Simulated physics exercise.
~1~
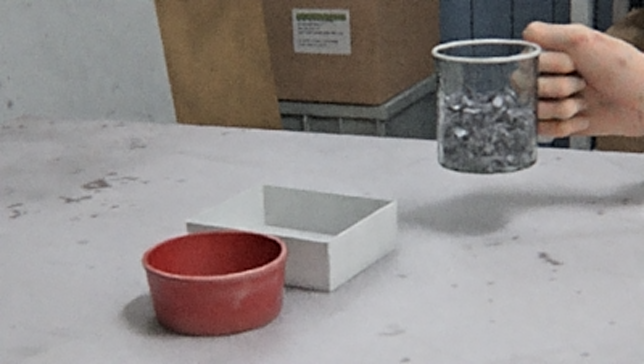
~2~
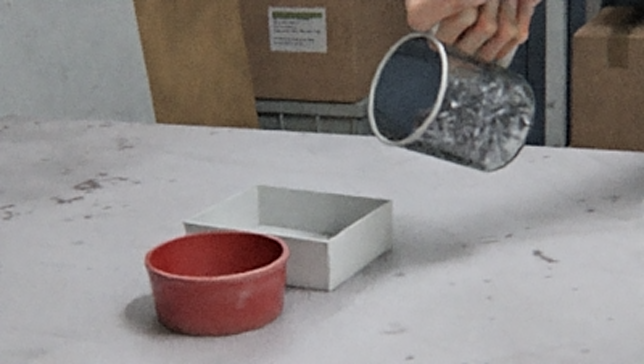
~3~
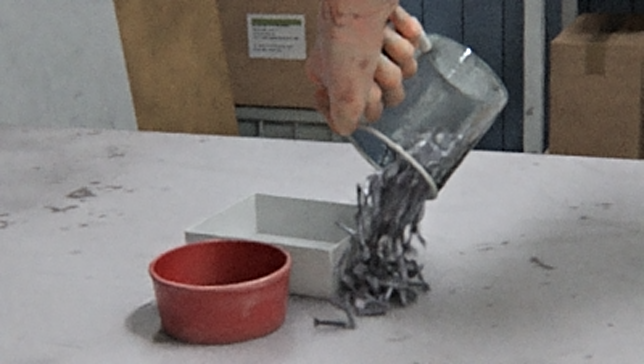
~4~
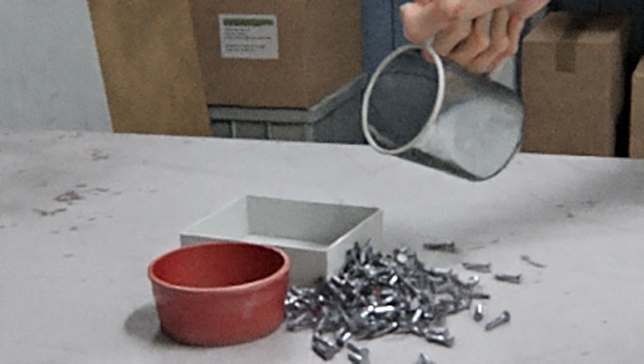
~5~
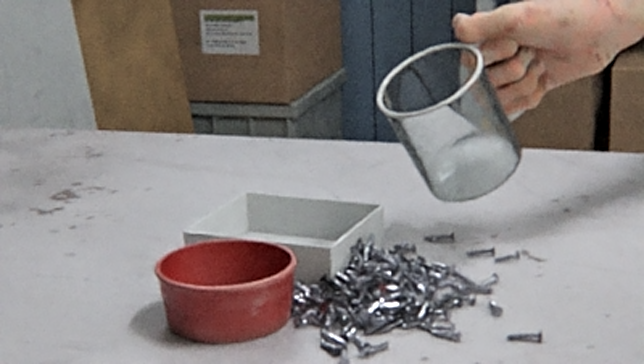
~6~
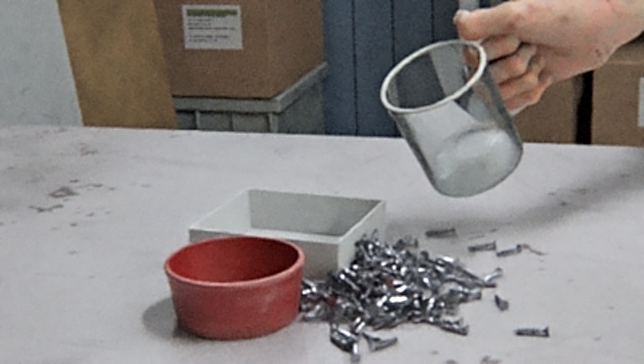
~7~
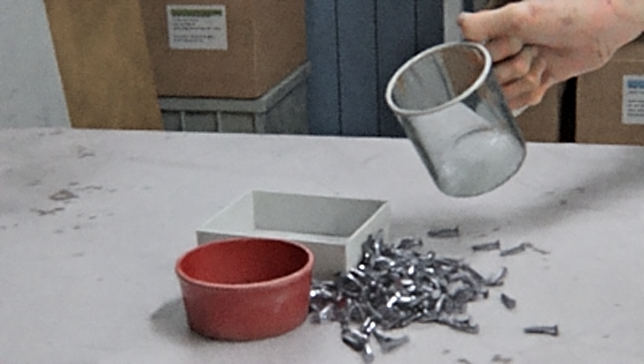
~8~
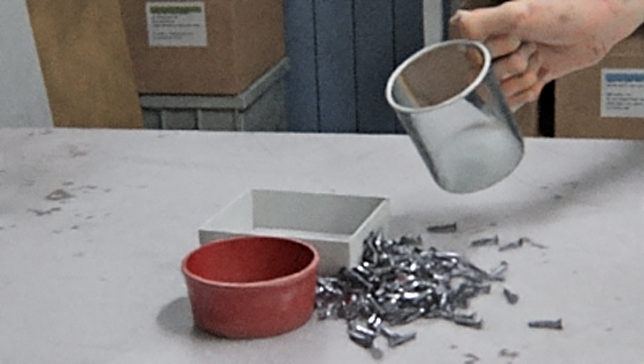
A hand tips a clear cup of steel screws onto the table, missing both containers.
